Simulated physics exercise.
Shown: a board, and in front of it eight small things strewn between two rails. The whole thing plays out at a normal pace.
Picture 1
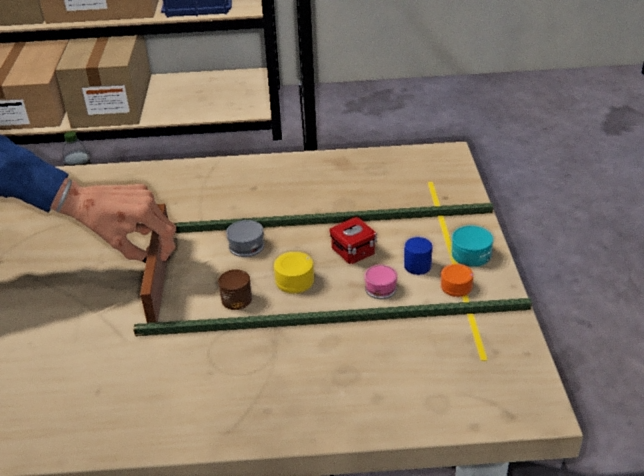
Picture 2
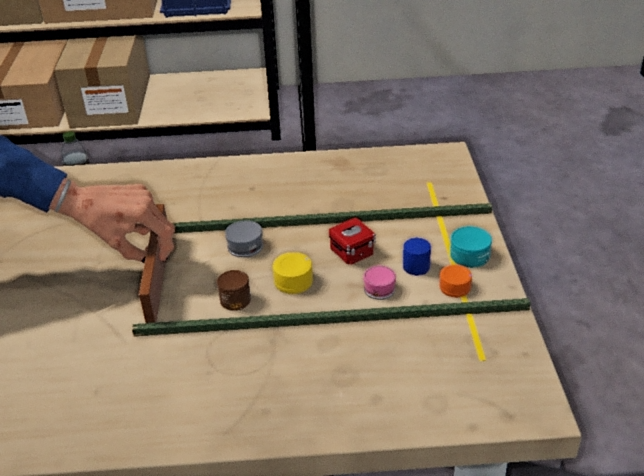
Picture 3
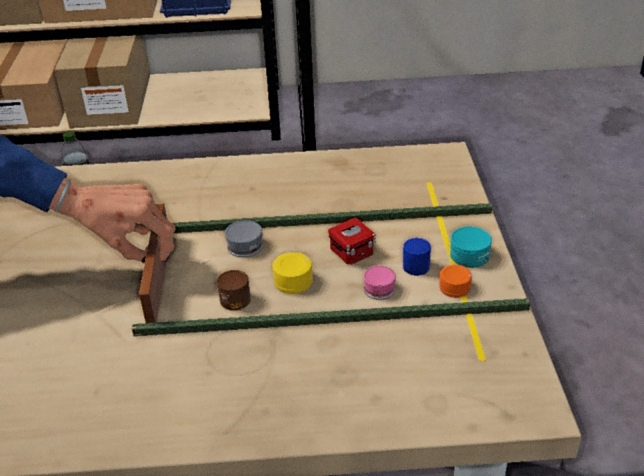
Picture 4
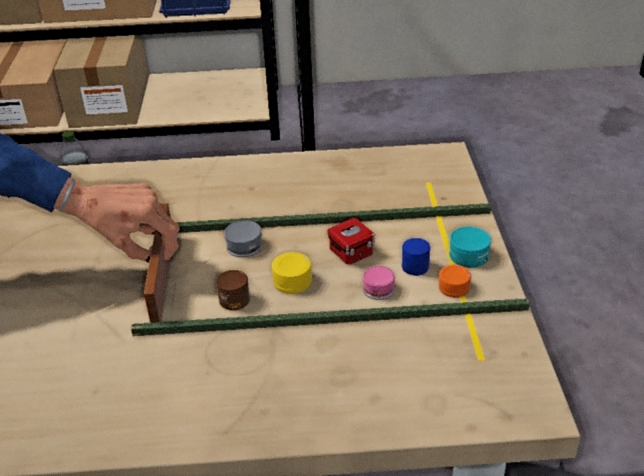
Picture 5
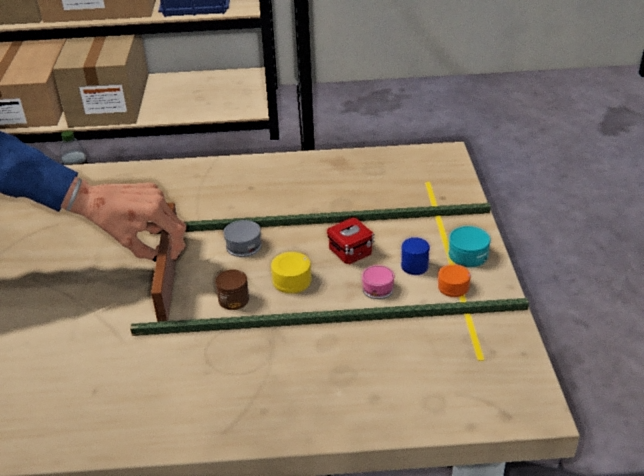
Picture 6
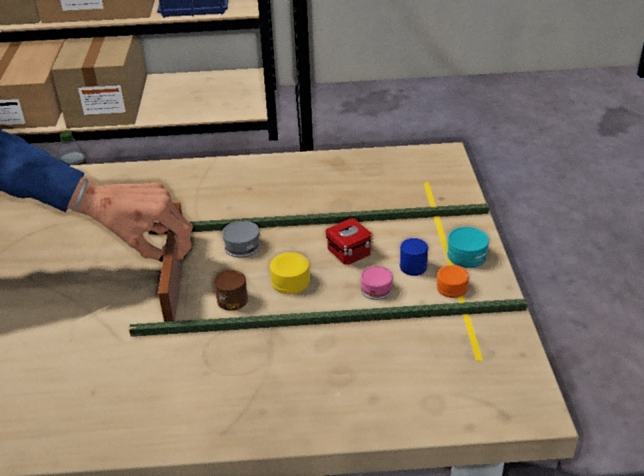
We see a hand holding a small brown board upright between two green rails on a wooden table, sliding it slightly right toward eight scattered colourful lids, tubs and a red case, which stay in place near a yellow tape line.
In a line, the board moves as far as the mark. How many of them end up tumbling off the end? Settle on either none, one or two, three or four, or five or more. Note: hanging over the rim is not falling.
The number that falls off comes to one or two.
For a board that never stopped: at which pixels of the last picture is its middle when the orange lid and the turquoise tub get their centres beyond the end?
With the orange lid it sits around (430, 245), with the turquoise tub around (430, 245).
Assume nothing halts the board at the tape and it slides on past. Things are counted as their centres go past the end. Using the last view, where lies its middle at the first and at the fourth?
At (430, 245) for the first, at (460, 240) for the fourth.
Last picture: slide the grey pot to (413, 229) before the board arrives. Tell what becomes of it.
Well, this time it stays in place.
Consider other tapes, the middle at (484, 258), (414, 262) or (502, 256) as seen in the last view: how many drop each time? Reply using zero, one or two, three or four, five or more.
Five or more; no fall at all; at least five.
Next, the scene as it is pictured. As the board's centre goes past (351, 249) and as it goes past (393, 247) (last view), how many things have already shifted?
First 5 and then 8.
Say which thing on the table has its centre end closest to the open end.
Result - the blue lid.
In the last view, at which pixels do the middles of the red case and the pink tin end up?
You'll see the red case at (478, 237), with the pink tin at (503, 279).
Soon after, none off yet; turquoise tub at rest near (468, 247); orange lid at rest near (453, 281); blue lid at rest near (414, 257).
Then, none off yet; turquoise tub moved a little near (478, 244); orange lid moved about its own width near (483, 281); blue lid moved about its own width near (453, 256).
At rest, the number that fall off is one or two; fallen, orange lid and turquoise tub.
